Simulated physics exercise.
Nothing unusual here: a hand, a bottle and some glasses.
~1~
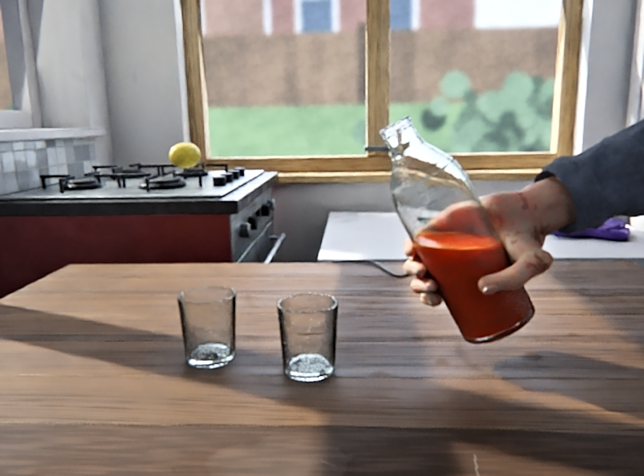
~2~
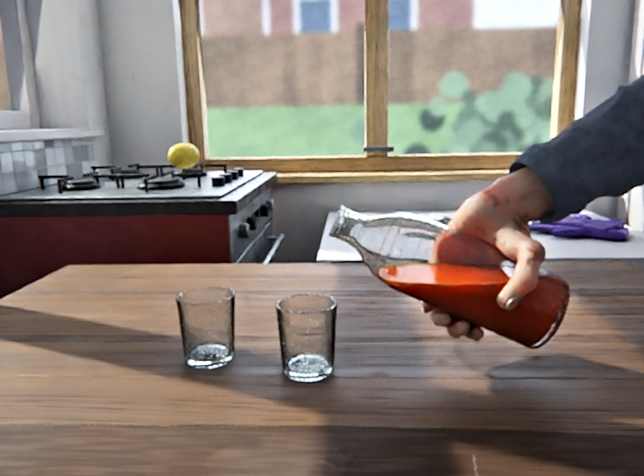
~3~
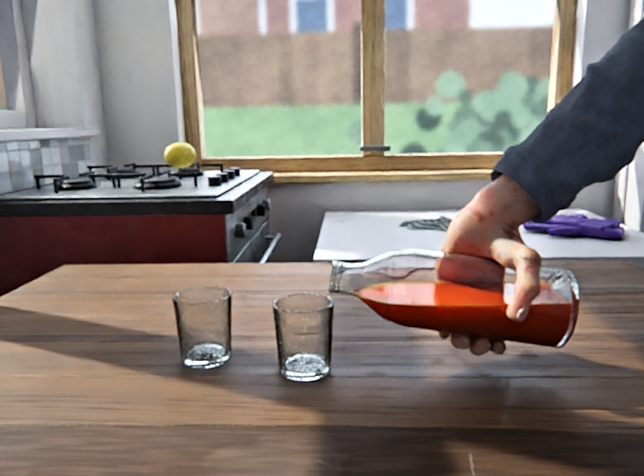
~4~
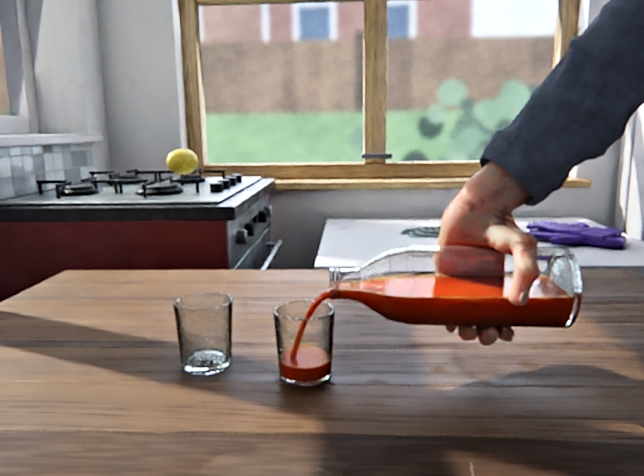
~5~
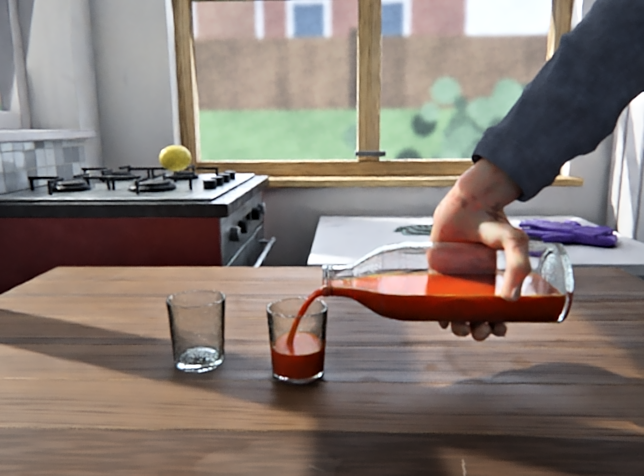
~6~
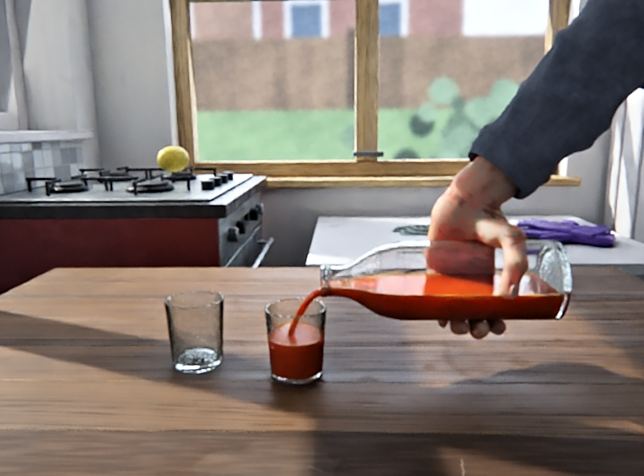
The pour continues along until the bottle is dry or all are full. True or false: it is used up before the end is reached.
False.
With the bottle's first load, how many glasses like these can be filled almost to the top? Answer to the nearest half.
I'd say near 3.0 of those.
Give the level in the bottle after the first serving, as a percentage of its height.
Roughly 30 per cent of its height.
A moment on, the first is about three quarters full.
Further on, the first is done and the bottle has about two thirds of its load.
When it is over, both are full and about a third of the tomato juice is over.
